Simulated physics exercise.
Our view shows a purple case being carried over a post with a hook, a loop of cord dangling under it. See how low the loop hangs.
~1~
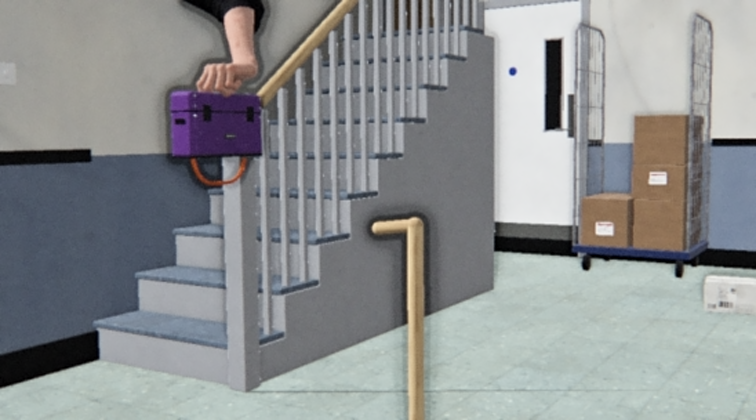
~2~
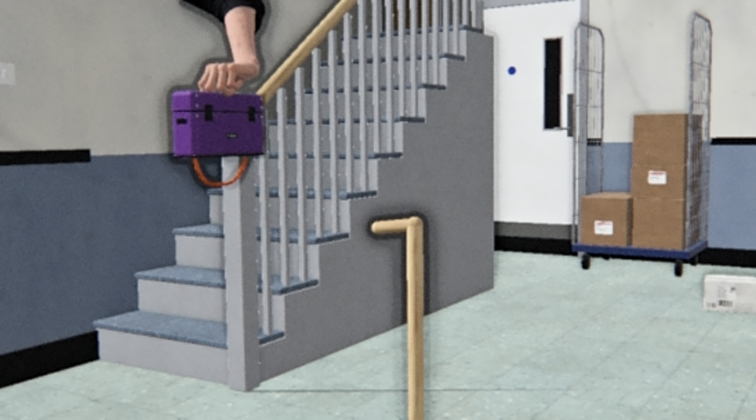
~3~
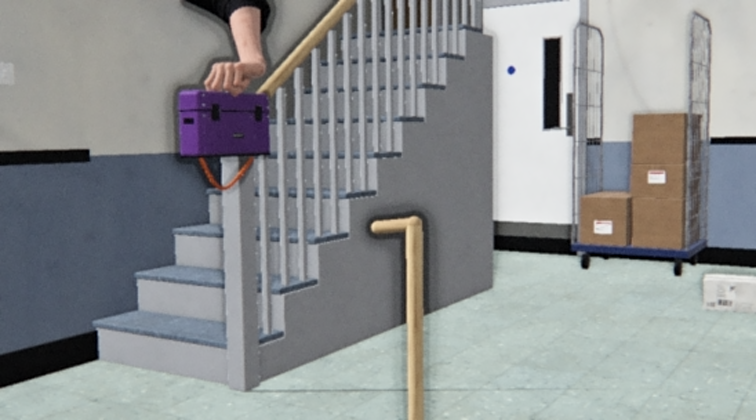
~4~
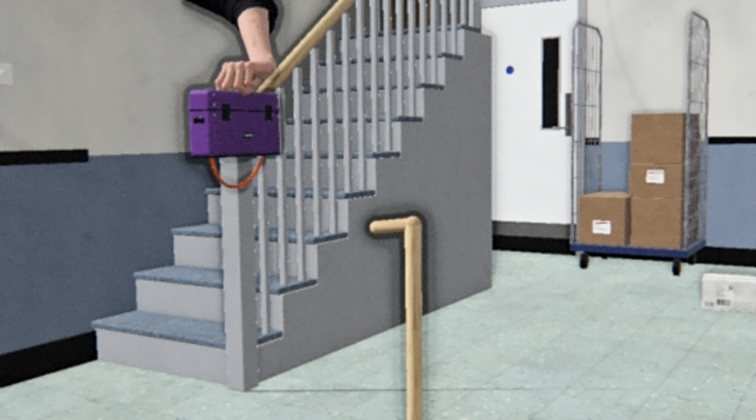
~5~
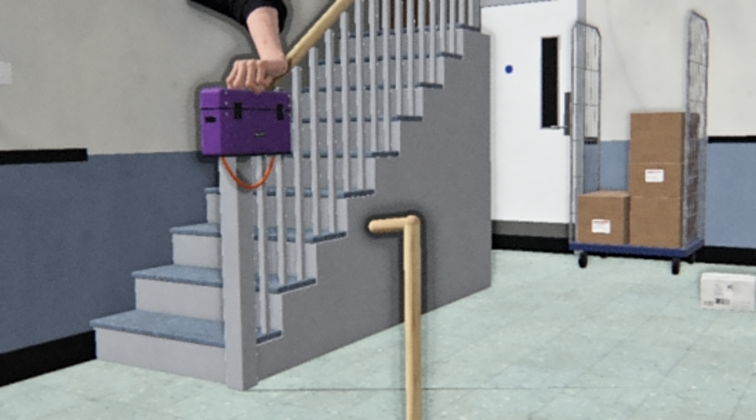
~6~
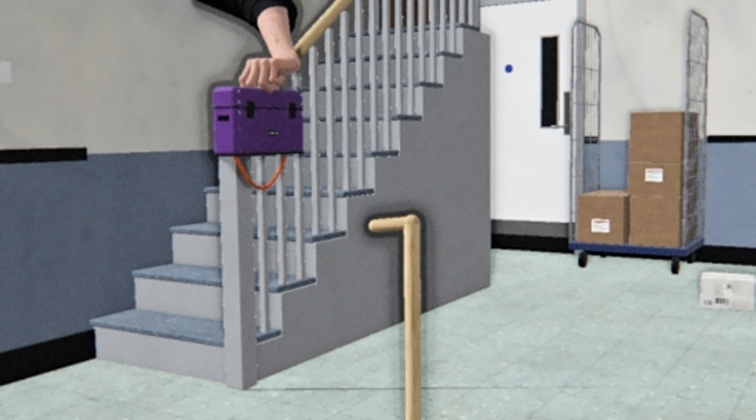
In a stairwell hallway with cream and blue walls and a pale green tiled floor, seen from a fixed view facing the side of a grey staircase, a trolley of brown boxes stands by a white door at right. A hand in a dark sleeve grips a purple case at upper left, an orange loop hanging beneath, with a bent wooden post at centre. The hand carries the case slowly a short way right, the loop shifting slightly beneath.
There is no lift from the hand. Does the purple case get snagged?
Continues on.
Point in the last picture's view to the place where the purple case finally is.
Near (575, 114).
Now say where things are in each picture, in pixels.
The first frame shows purple case (219, 125); hook tip (379, 229).
The second frame shows purple case (220, 125); bottom of the loop (221, 184).
The third frame shows purple case (227, 125).
The fourth frame shows purple case (237, 124); bottom of the loop (237, 187).
The fifth frame shows purple case (248, 123).
The sixth frame shows purple case (261, 122); bottom of the loop (264, 188); hook tip (376, 226); hook points towards it, loop hangs above the hook.
Then, 0.50 s later than the last view, case nearing the post near (316, 121).
Then, 1.28 s later than the last view, case over the post near (413, 118).
Then, 2.10 s later than the last view, case past the post near (533, 115).
Finally, case past the post near (575, 114). The purple case comes away clean.
